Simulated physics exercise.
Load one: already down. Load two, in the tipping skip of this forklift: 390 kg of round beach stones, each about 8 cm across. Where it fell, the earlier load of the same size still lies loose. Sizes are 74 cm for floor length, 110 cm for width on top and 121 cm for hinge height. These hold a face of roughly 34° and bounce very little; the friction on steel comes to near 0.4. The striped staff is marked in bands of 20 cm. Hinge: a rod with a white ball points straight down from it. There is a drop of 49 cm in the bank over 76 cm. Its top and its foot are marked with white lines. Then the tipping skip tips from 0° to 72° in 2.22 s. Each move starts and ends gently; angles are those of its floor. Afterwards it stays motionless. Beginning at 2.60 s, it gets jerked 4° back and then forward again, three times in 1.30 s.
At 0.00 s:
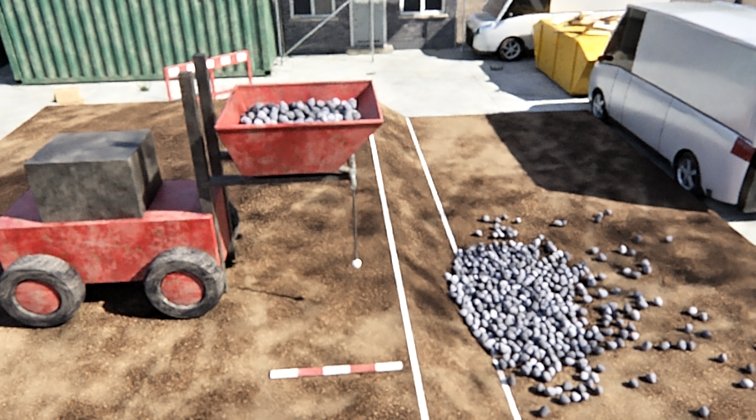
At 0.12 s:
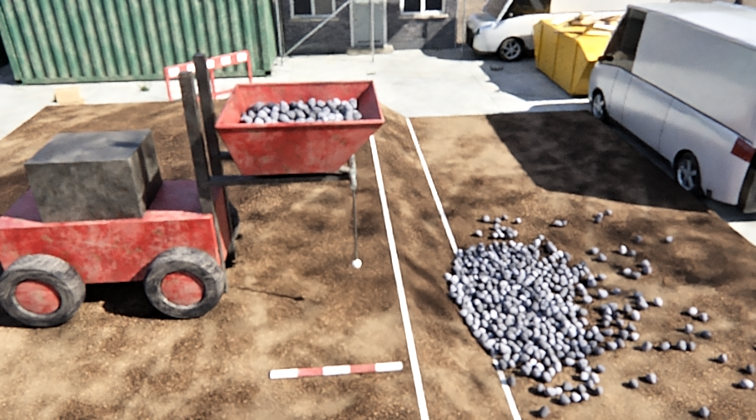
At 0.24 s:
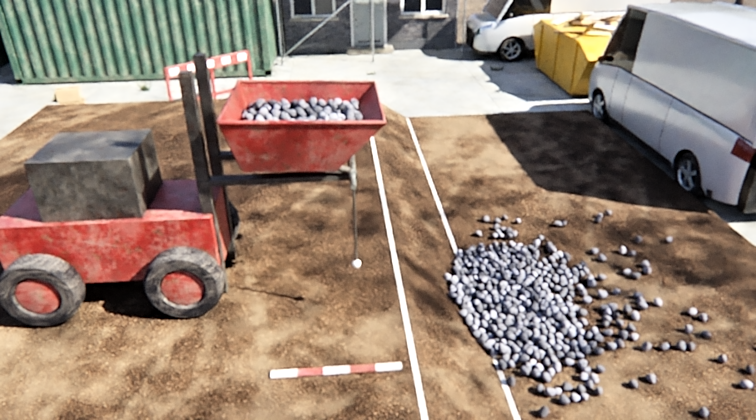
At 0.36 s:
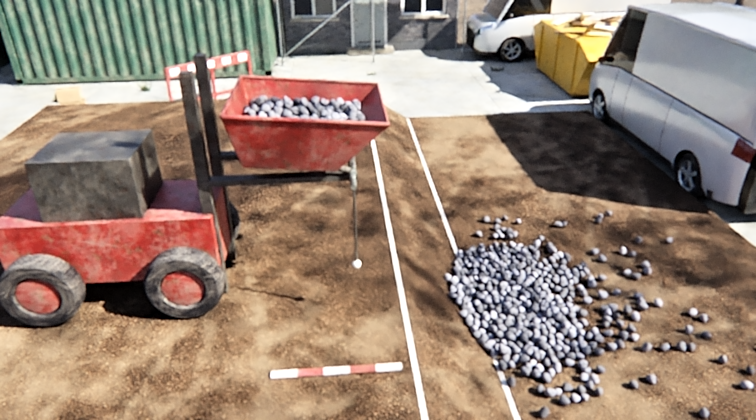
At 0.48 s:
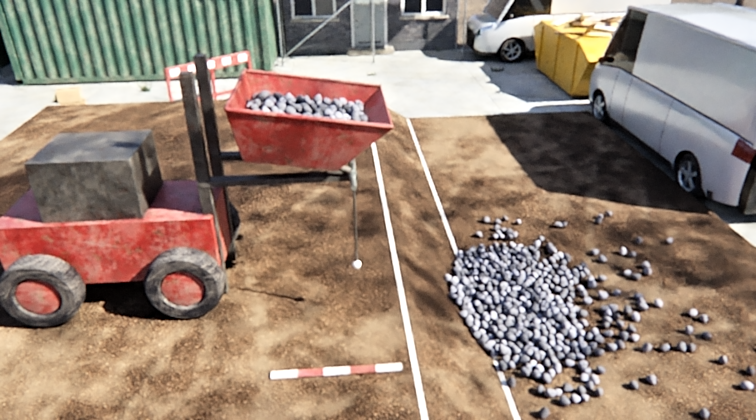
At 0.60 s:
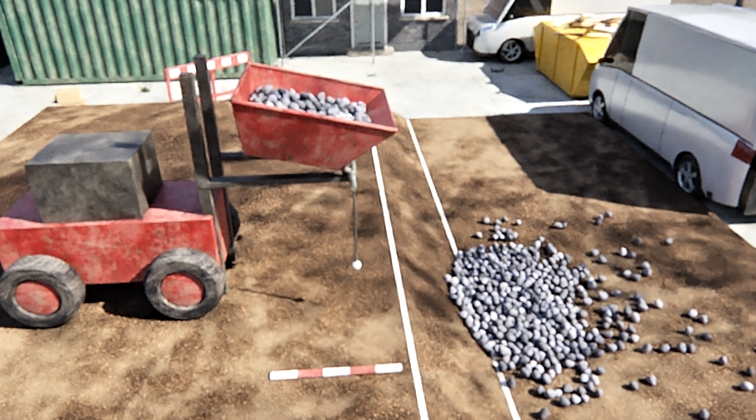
A red forklift slowly tilts its raised skip of grey stones down toward the right.
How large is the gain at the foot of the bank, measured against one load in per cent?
Some 80 per cent is added.
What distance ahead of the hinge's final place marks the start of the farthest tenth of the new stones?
Roughly 190 centimetres.
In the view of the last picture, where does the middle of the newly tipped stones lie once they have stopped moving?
They settle centred around (494, 293).
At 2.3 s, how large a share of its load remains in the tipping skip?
Close to 35 per cent of the load.
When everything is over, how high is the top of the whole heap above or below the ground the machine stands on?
It ends up around 14 cm beneath that level.
After 1.7 s the floor is at 61°; in per cent of one load, 100 in the tipping skip, 9 on the top or the slope, 89 at the foot of the bank; the foremost stones are at (703, 303).
After 2.3 s the floor is at 72°; in per cent of one load, 35 in the tipping skip, 52 on the top or the slope, 111 at the foot of the bank; the foremost stones are at (703, 303).
After 4.3 s the floor is at 72°; in per cent of one load, 0 in the tipping skip, 29 on the top or the slope, 169 at the foot of the bank; the foremost stones are at (711, 311).
After 6.9 s the floor is at 72°; in per cent of one load, 0 in the tipping skip, 29 on the top or the slope, 169 at the foot of the bank; the foremost stones are at (711, 311). Net gain at the foot of the bank, 80.
